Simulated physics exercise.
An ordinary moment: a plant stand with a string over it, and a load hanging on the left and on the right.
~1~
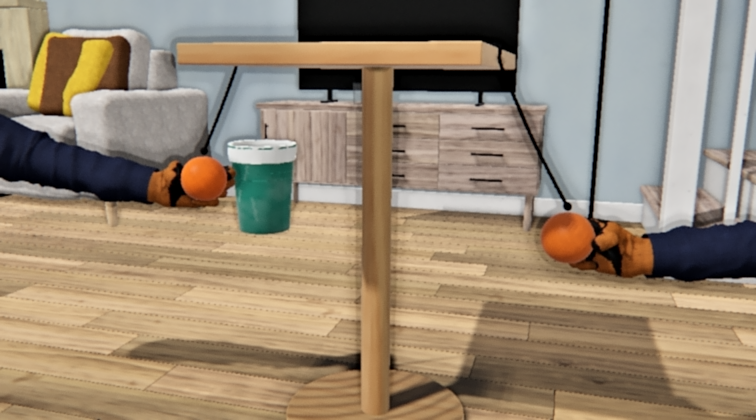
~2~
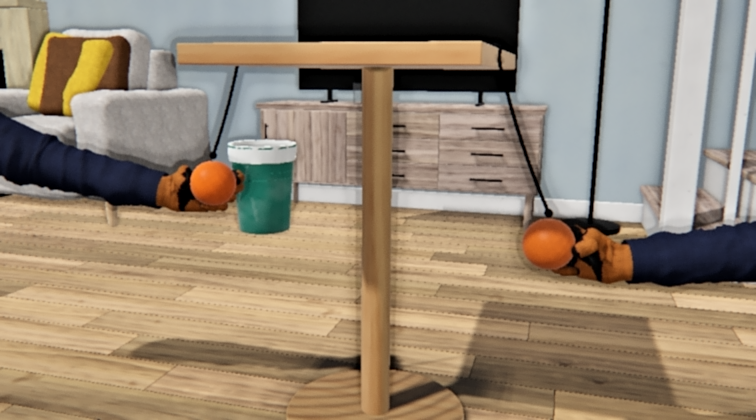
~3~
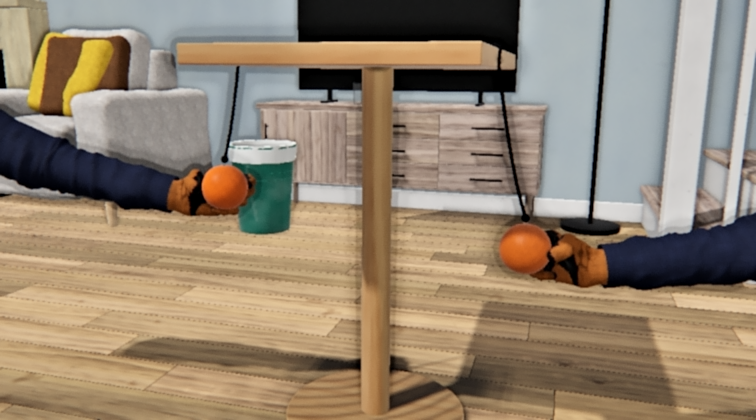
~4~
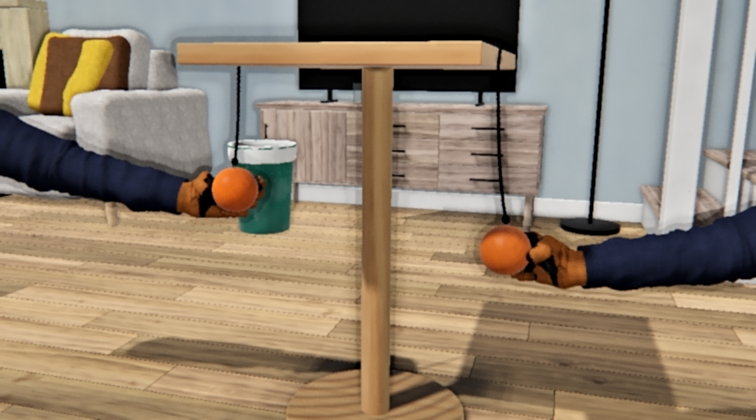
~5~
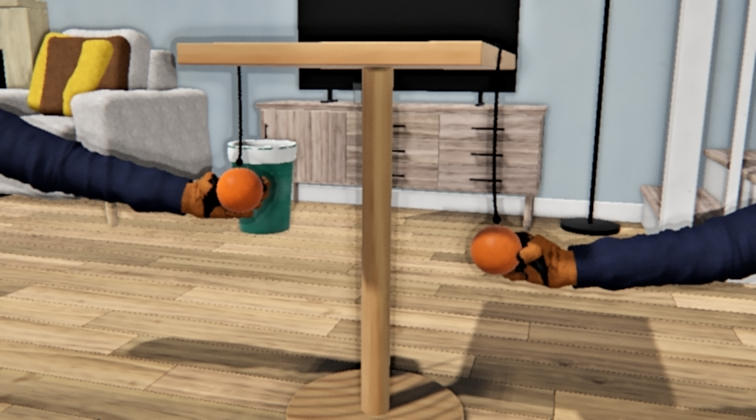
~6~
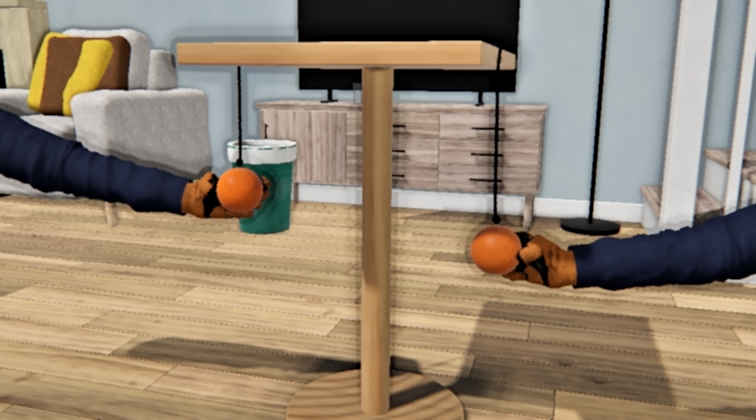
Two gloved hands held oranges hanging on dark strings from either side of a wooden stand, drew them inward and slightly down toward the central post, then kept them still beneath the top.
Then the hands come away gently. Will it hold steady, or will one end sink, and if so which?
No motion.
Then, 0.34 s later than the last view, left orange where it was near (245, 191); right orange where it was near (490, 250).
Then, 1.04 s later than the last view, left orange where it was near (240, 190); right orange where it was near (495, 251).
Finally, left orange where it was near (241, 191); right orange where it was near (485, 250). The string hangs still.
